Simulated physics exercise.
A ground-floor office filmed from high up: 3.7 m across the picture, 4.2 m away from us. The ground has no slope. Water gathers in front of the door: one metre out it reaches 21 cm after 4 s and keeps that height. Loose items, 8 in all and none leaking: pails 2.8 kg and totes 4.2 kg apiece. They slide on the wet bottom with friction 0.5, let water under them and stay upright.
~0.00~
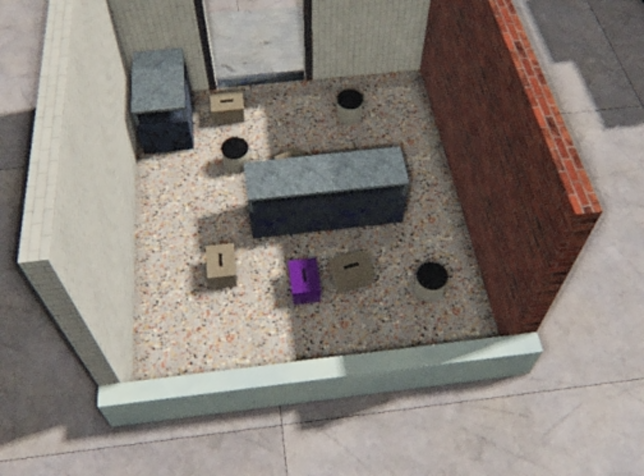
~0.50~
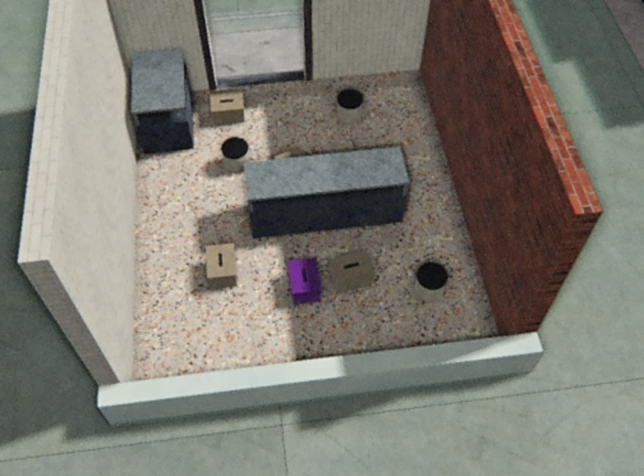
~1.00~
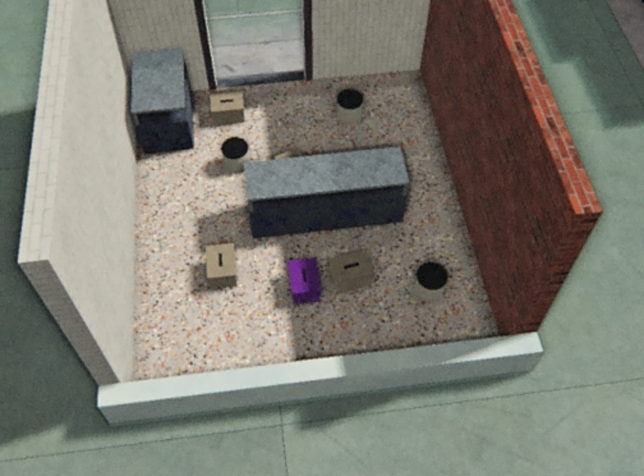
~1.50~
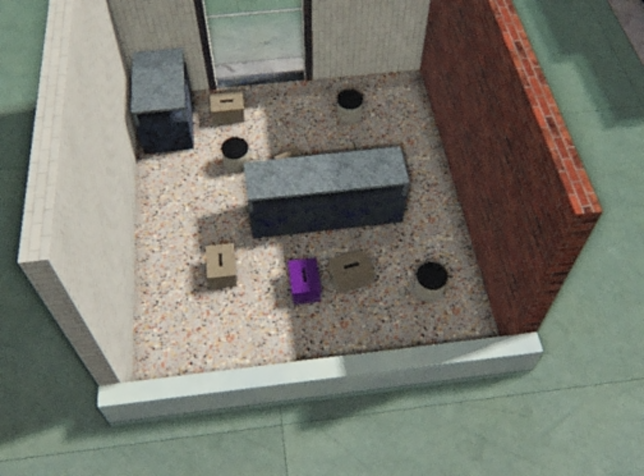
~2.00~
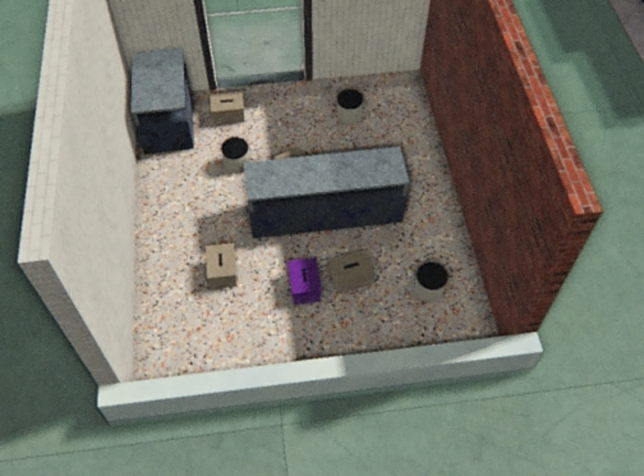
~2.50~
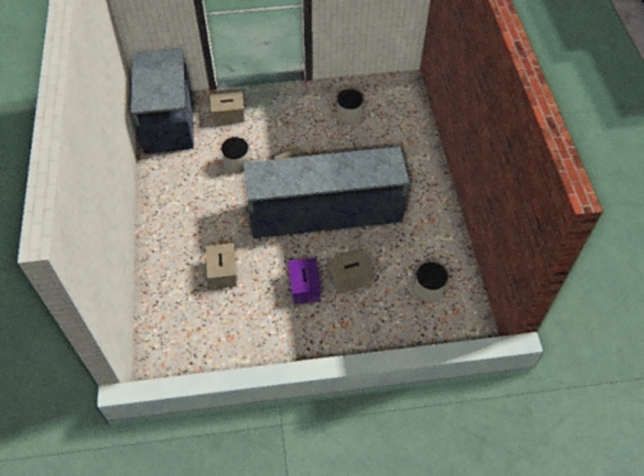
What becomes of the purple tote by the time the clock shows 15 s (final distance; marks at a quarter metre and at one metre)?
Purple tote moves a short way.
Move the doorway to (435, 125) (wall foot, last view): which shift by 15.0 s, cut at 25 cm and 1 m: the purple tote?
Then the purple tote moves a short way.
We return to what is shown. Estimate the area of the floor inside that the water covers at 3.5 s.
Roughly 2.5 m2.
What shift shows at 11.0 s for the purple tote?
About 30 cm.
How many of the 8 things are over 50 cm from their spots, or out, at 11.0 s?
I count 5.
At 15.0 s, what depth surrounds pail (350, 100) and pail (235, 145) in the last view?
Roughly 8 and 14 cm.
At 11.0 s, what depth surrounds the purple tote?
About 5 cm.
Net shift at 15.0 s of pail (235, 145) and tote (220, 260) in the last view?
In turn: 250 cm, 60 cm.
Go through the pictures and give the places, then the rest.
In the first frame, the purple tote at (304, 276), on the bottom; water covers 0.0 m2; 0 of 8 have shifted.
In the second frame, the purple tote at (304, 276), on the bottom; 0.0 m2 under water; 0 of 8 have shifted.
In the third frame, the purple tote at (304, 276) rests on the ground; water covers 0.0 m2; 0 of 8 have shifted.
In the fourth frame, the purple tote at (304, 276) rests on the ground; water covers 0.0 m2; 0 of 8 have shifted.
In the fifth frame, the purple tote at (304, 276) rests on the ground; water covers 0.0 m2; 0 of 8 have shifted.
In the sixth frame, the purple tote at (304, 276), on the bottom; 0.5 m2 under water; 0 of 8 have shifted.
After 3.5 s the purple tote is near (304, 276), 0.0 m from its start, aground; 0 afloat.
After 6.8 s the purple tote is near (304, 276), 0.0 m from its start, aground; 3 afloat.
After 11.0 s the purple tote is near (286, 261), 0.3 m from its start, afloat; 8 afloat.
After 15.0 s the purple tote is near (367, 287), 0.7 m from its start, afloat; 8 afloat.
